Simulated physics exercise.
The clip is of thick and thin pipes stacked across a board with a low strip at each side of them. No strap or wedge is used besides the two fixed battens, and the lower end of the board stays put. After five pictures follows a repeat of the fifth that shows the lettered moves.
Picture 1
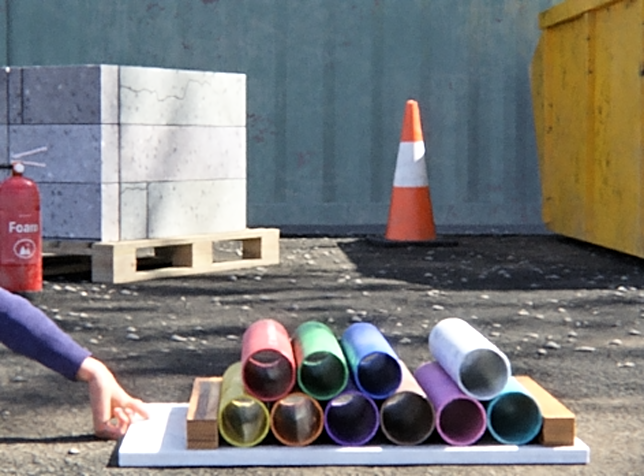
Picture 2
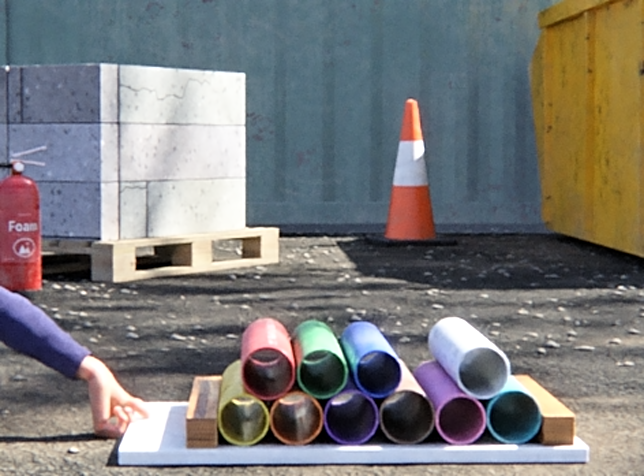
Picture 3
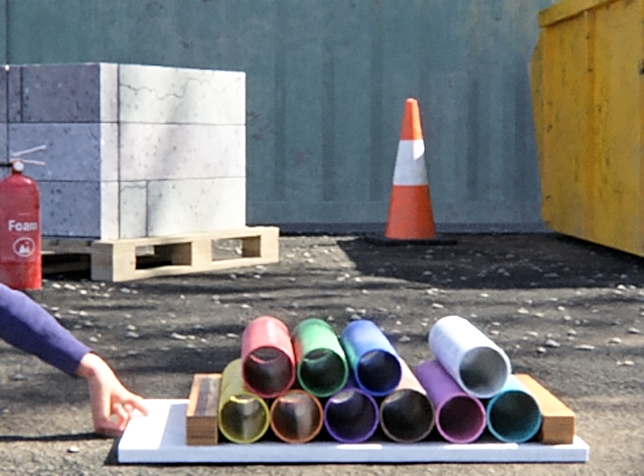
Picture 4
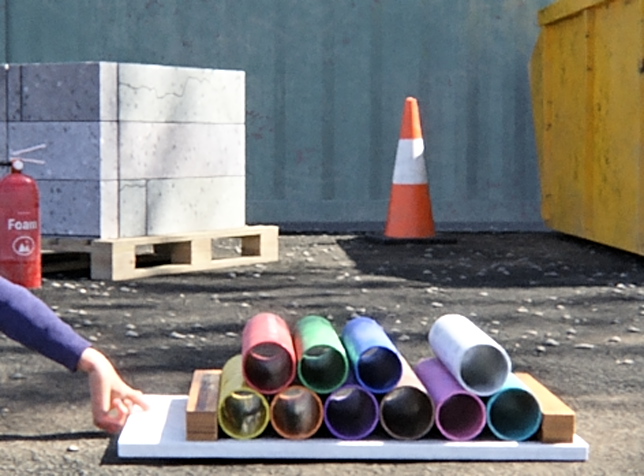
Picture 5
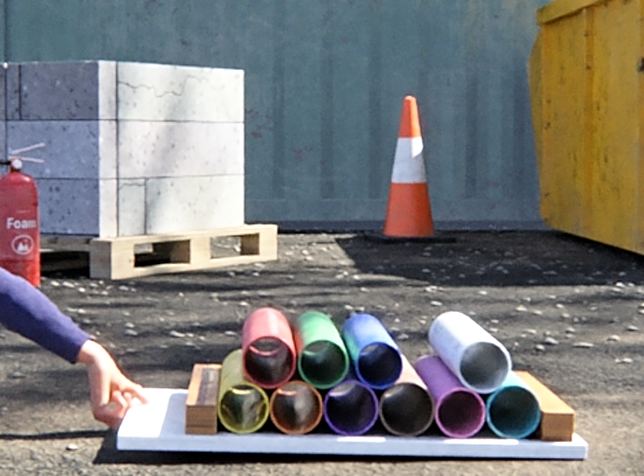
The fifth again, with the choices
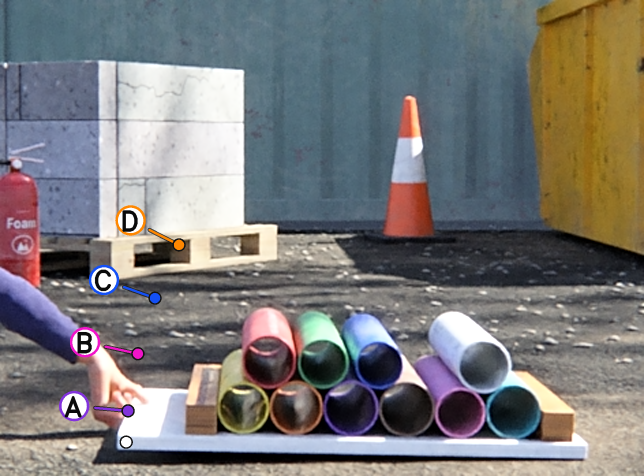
A hand at left slowly lifting the near end of a white board slightly, coloured pipes stacked on it between wooden strips.
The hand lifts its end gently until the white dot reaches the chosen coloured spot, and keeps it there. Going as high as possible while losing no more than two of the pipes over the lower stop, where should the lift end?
The last mark within the limit is D.
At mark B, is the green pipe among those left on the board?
Yes.
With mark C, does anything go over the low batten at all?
At C: No.
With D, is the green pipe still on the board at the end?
Yes.
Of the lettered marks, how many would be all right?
Four of the four.
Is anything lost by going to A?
At A: No.
On the marked copy, A at (128, 411); B at (138, 353); C at (155, 298); D at (179, 245); the white dot at (126, 442).
With D. Early on, board at 16°.
Further on, board at 27°.
At the end, board at 27°, none over the low batten.
As for the rest, A none over the low batten; B none over the low batten; C none over the low batten.
